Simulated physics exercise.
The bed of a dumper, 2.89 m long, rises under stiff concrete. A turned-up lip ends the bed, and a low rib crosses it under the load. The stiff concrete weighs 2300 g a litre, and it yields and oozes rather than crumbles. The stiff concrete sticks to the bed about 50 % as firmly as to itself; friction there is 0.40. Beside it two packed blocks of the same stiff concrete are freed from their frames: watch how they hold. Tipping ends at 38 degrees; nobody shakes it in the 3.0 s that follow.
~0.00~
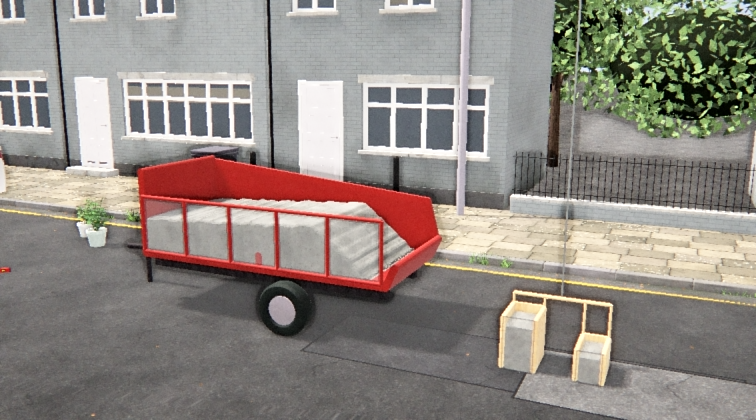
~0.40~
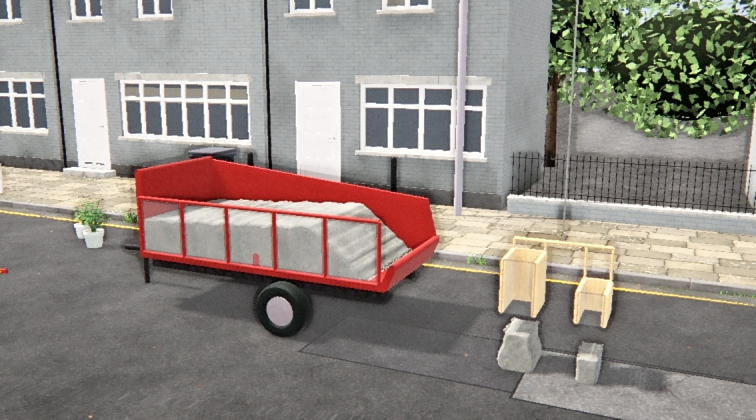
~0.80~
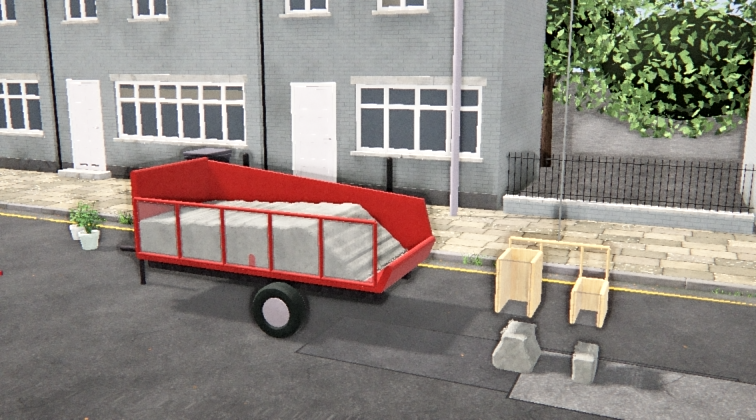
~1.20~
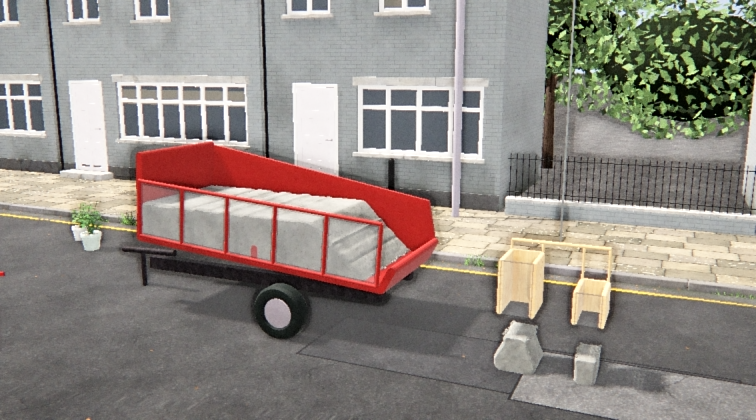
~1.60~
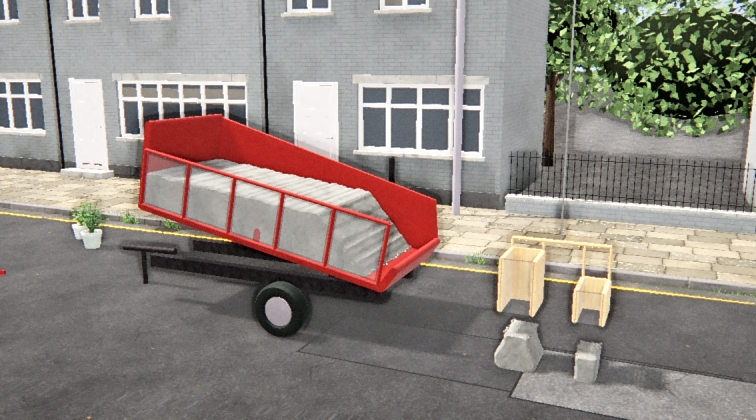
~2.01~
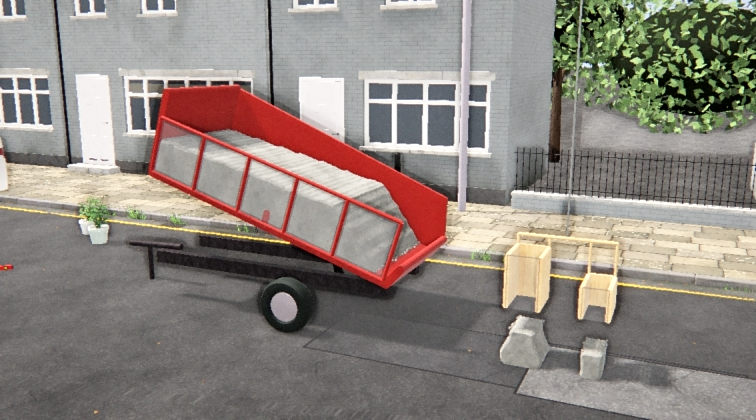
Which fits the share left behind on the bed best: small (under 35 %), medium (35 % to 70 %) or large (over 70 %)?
It comes out medium: 35 % to 70 %.
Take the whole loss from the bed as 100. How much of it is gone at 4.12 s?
About 50 %.
After 2.63 s, the tilt is 28 degrees and 100 % is on the bed.
After 3.37 s, the tilt is 38 degrees and 99 % is on the bed.
After 4.12 s, the tilt is 38 degrees and 74 % is on the bed.
After 4.86 s, the tilt is 38 degrees and 47 % is on the bed.
After 6.35 s, at the end, the tilt is 38 degrees and 44 % is on the bed.
